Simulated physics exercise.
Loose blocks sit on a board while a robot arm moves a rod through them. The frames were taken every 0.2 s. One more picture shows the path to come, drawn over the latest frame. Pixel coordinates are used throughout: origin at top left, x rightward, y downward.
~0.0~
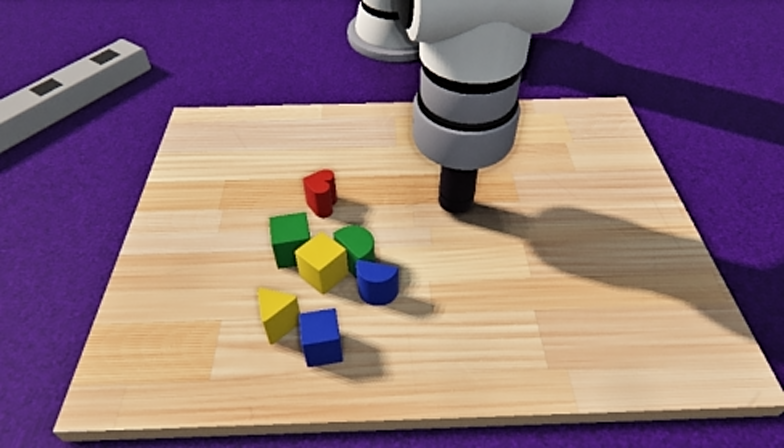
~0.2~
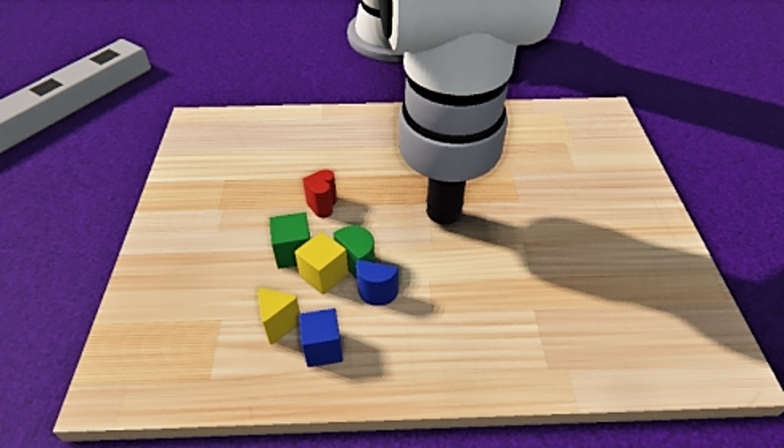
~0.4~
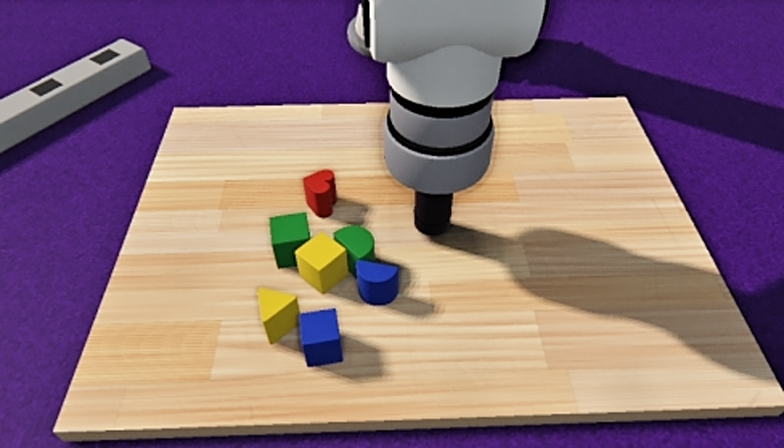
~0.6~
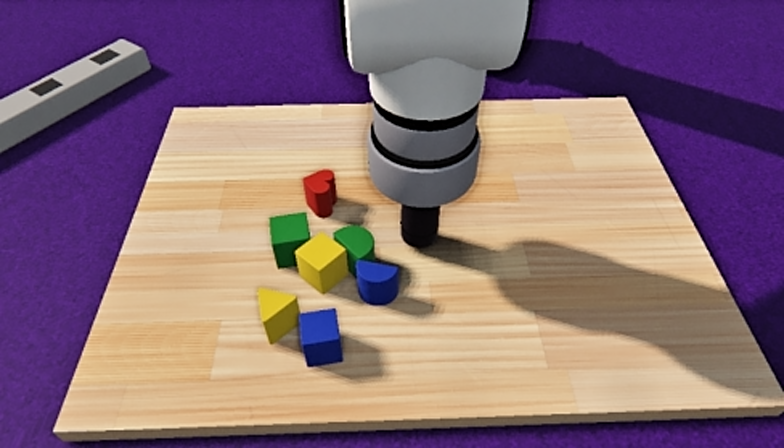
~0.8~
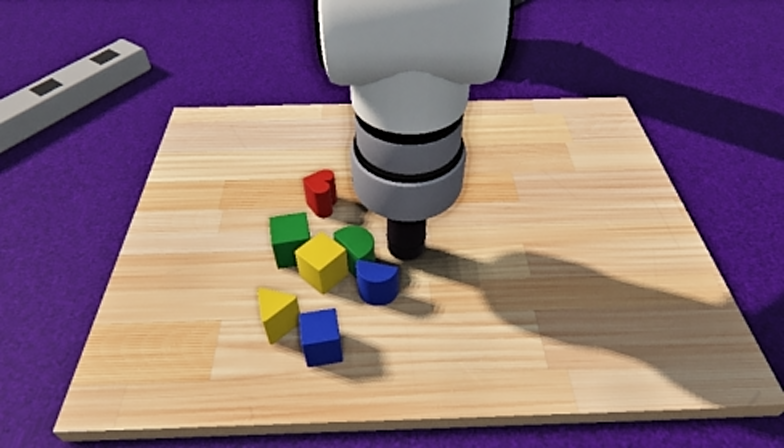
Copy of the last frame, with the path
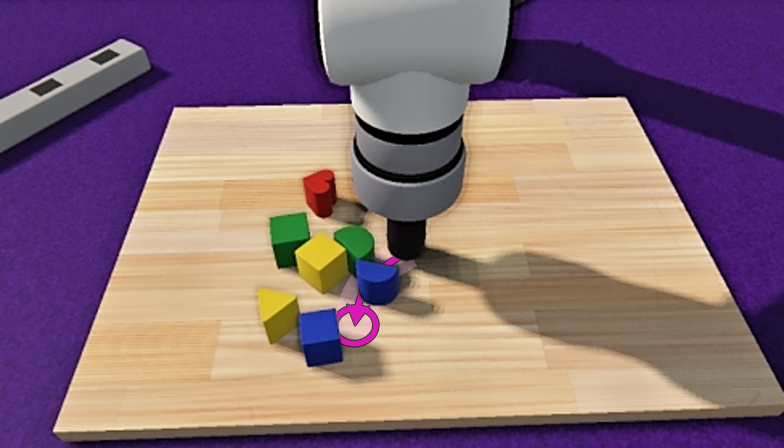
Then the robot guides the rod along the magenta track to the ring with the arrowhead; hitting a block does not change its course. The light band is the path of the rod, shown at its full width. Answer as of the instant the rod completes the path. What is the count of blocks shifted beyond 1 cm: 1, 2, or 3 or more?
I count three at least.
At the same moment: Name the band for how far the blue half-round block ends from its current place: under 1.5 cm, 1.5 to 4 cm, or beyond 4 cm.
Goes over 4 cm.
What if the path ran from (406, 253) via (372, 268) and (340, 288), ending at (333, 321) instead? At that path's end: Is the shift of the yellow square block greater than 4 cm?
Answer: Yes.
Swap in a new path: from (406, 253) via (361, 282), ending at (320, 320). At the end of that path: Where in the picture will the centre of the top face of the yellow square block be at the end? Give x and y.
The middle of its top is at (269, 257).
The drawn path runs from (406, 253) through (380, 270) and (362, 295) to (355, 325).
On the path given first. One third of the way, rod at (379, 264); yellow square block at (309, 254), turned 20° clockwise; green half-round block at (340, 245), turned 15° clockwise.
Two thirds of the way, rod at (361, 289); yellow square block at (293, 257), turned 45° clockwise; green half-round block at (326, 256), turned 40° clockwise; blue half-round block at (370, 296), turned 40° anticlockwise.
At the end, rod at (355, 319); blue square block at (316, 329); yellow square block at (293, 257), turned 45° clockwise; green half-round block at (326, 256), turned 40° clockwise; blue half-round block at (374, 323), turned 60° anticlockwise.
